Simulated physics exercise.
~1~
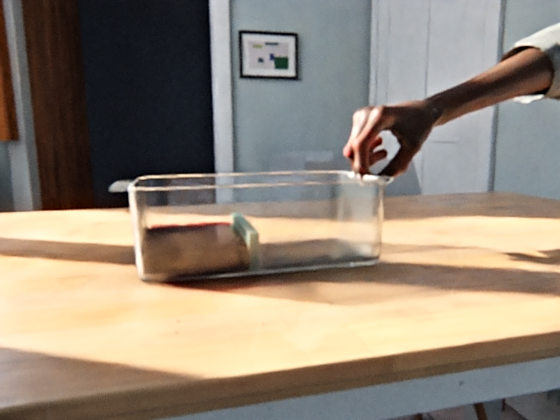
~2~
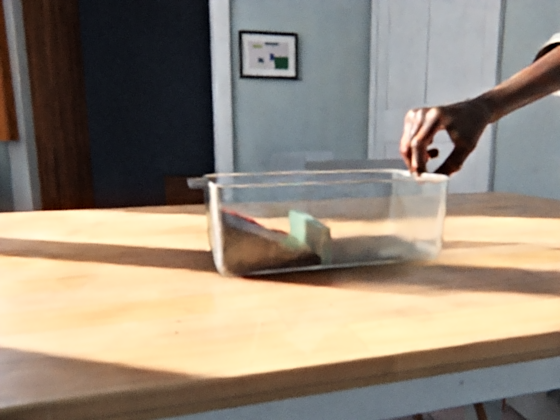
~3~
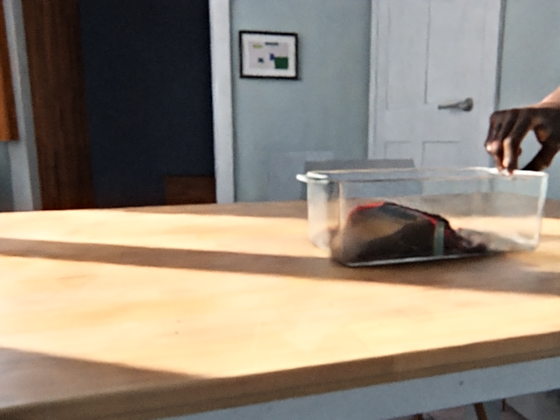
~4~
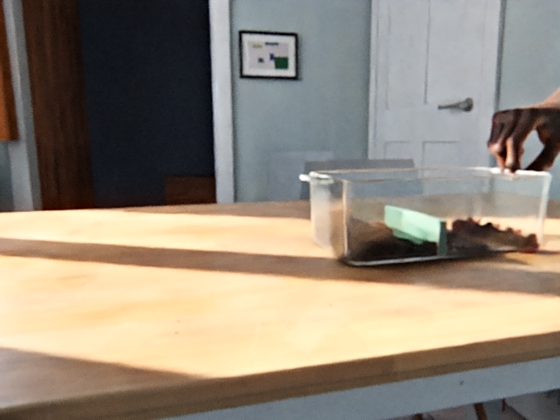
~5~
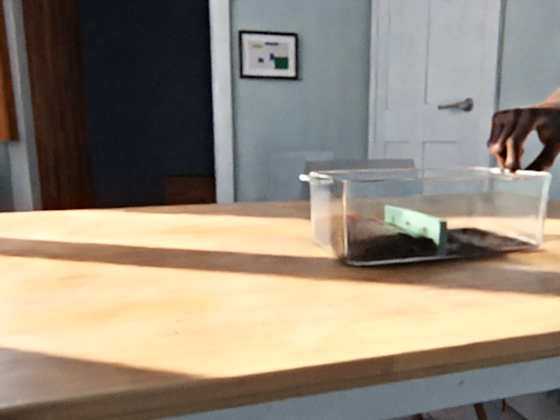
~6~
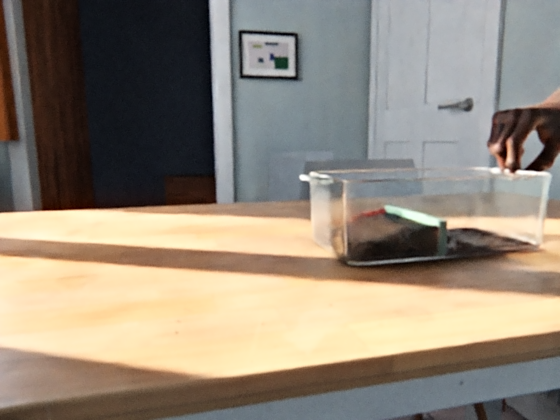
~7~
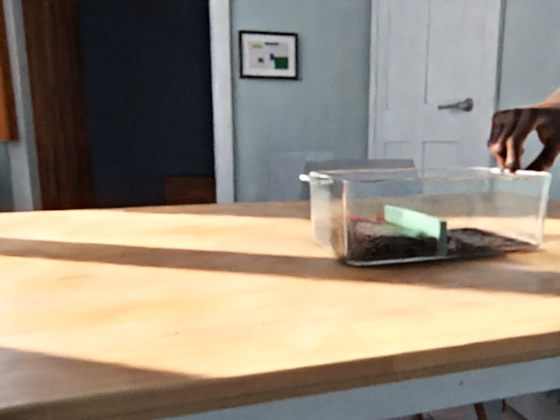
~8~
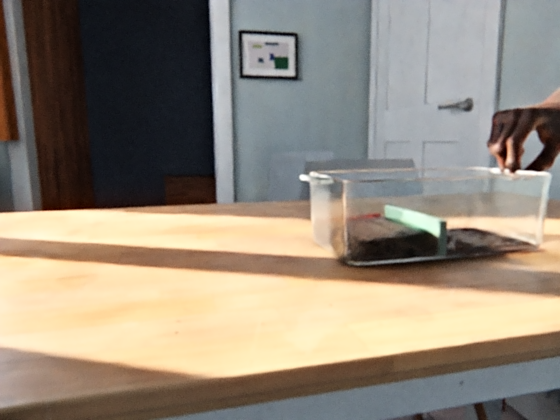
On a sunlit wooden table, a hand pulls a clear oblong tub to the right, and the dark liquid inside surges around a pale green divider, some crossing to the right side, before it settles with most still on the left and the tub at rest.
